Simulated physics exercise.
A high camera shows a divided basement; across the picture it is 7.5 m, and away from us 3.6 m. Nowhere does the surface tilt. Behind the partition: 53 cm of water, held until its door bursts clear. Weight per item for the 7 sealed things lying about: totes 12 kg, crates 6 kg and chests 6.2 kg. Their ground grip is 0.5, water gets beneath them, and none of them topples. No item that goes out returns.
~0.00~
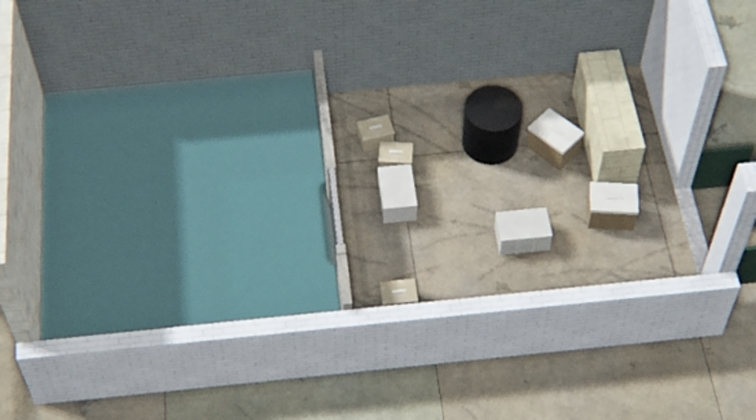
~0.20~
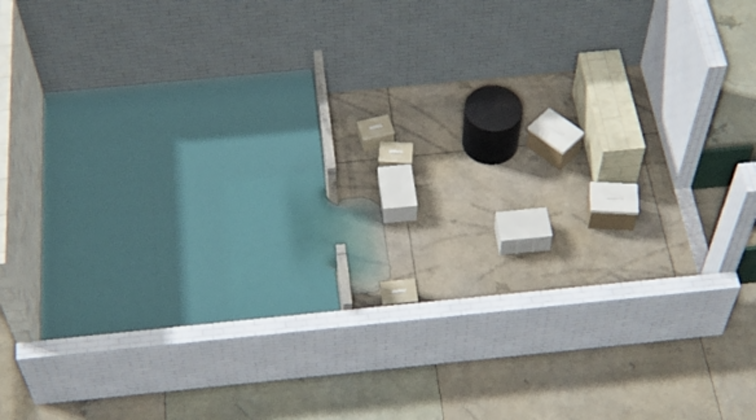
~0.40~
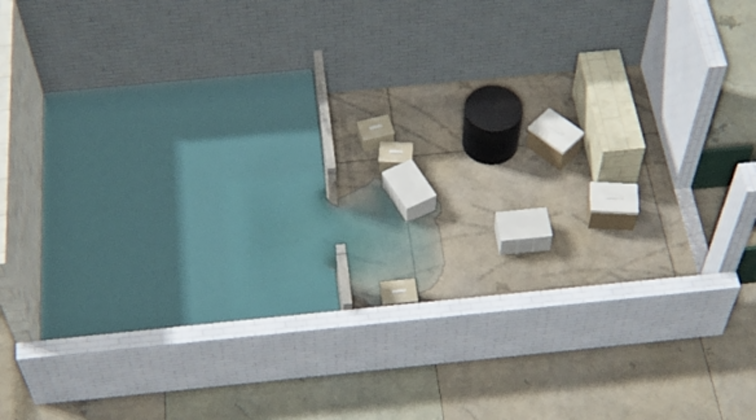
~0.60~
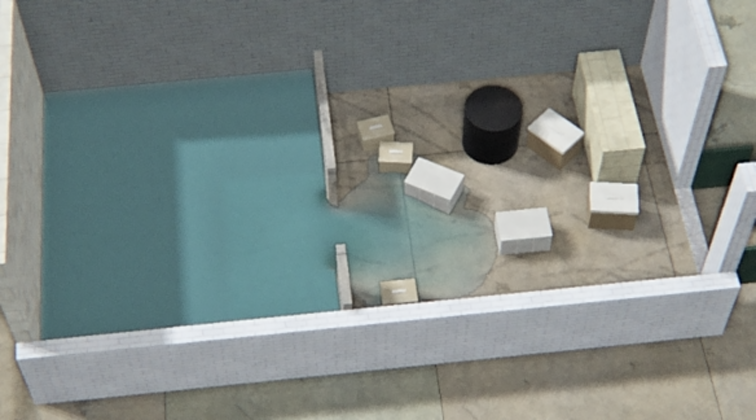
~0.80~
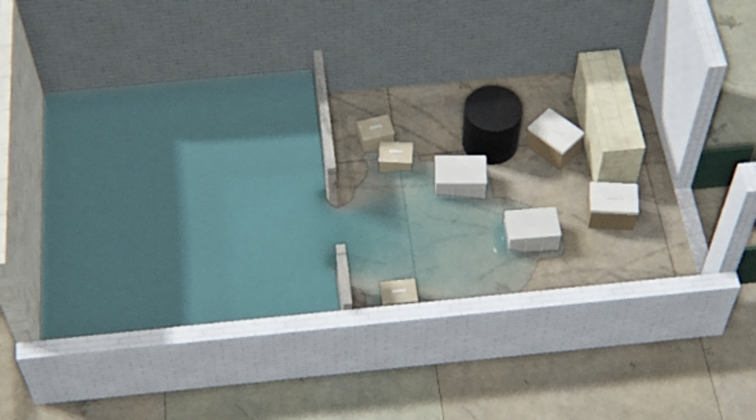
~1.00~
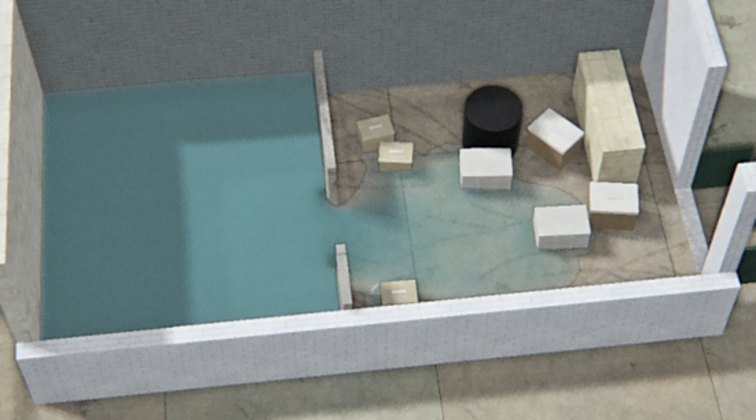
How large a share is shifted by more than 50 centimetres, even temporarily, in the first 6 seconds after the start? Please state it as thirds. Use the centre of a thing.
That share will fall in the middle third.
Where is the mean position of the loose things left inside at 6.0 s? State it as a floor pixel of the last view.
It sits at about (414, 182).
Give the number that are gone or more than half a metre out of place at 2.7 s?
By then the count is 4.
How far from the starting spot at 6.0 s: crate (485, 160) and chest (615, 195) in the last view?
Log: Item 1 gone out; item 2 gone out.
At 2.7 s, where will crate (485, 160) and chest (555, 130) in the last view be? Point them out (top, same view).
Roughly (639, 212), then roughly (527, 67).
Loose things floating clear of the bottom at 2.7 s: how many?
It comes to 2 of them.
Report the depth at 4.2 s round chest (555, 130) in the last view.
Around 12 centimetres.
After 1.4 s 2 of 7 are over 50 cm from their spots; 1 afloat.
After 2.7 s 4 of 7 are over 50 cm from their spots; 2 afloat.
After 4.2 s 4 of 7 are over 50 cm from their spots; 1 afloat.
After 6.0 s 4 of 7 are over 50 cm from their spots, and 4 have been at some point; 1 afloat.
